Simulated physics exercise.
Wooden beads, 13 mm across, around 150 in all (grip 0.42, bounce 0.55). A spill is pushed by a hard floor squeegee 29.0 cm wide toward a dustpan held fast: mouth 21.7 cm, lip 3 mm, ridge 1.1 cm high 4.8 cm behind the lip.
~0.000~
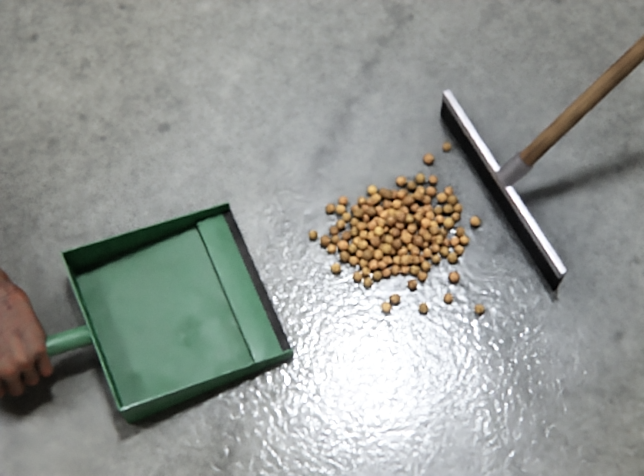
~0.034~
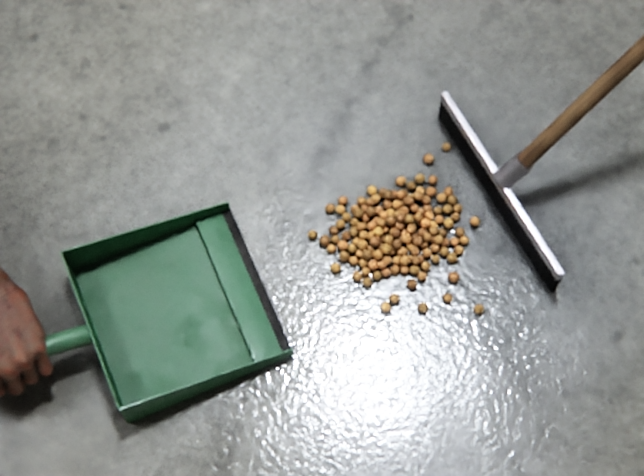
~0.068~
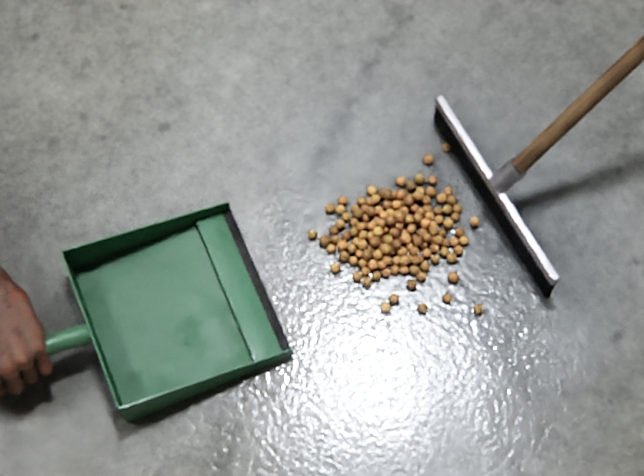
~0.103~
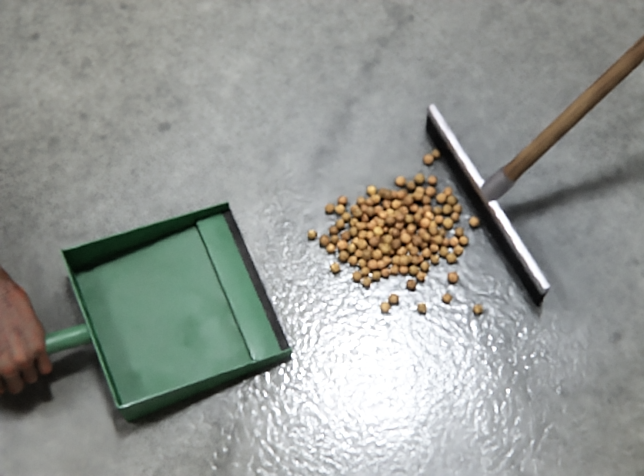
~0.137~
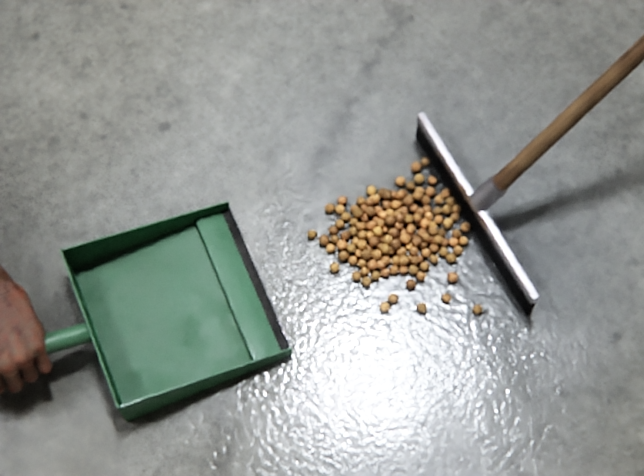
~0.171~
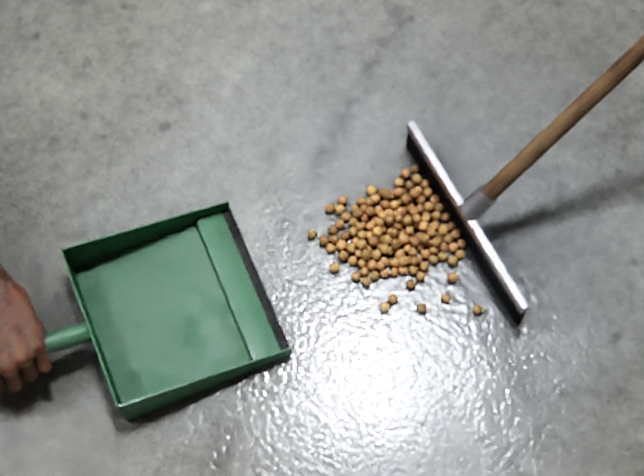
On a wet grey concrete floor, a squeegee sliding left and pressing into scattered wooden beads while a hand holds a green dustpan still.
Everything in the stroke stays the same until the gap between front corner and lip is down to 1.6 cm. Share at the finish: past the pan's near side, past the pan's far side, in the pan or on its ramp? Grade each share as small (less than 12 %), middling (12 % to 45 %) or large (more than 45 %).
Near side - middling, far side - small, pan - middling.
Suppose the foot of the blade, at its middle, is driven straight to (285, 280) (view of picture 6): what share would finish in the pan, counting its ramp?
Close to 50 in a hundred.
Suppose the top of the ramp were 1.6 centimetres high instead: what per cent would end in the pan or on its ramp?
30 %.
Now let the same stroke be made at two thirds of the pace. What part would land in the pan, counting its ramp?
Then some 30 in a hundred.
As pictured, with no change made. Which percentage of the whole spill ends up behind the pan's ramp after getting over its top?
Around 10 in a hundred.
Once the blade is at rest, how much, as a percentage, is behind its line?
About 20 percent.
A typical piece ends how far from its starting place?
That distance is around 22 cm.
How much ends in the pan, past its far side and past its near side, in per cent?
In per cent - near side 30, far side 5, pan 35.
After 0.41 s, middle of the blade 15 cm from the lip; 0 % over the lip, far side 0 %, near side 15 %.
After 0.57 s, middle of the blade 7 cm from the lip; 5 % over the lip, far side 5 %, near side 25 %.
After 0.85 s, middle of the blade 3 cm from the lip; 35 % over the lip, far side 5 %, near side 30 %.
At rest (1.6 s), near side 30 %, far side 5 %, pan 35 %, in front of the lip or behind the blade 30 %.
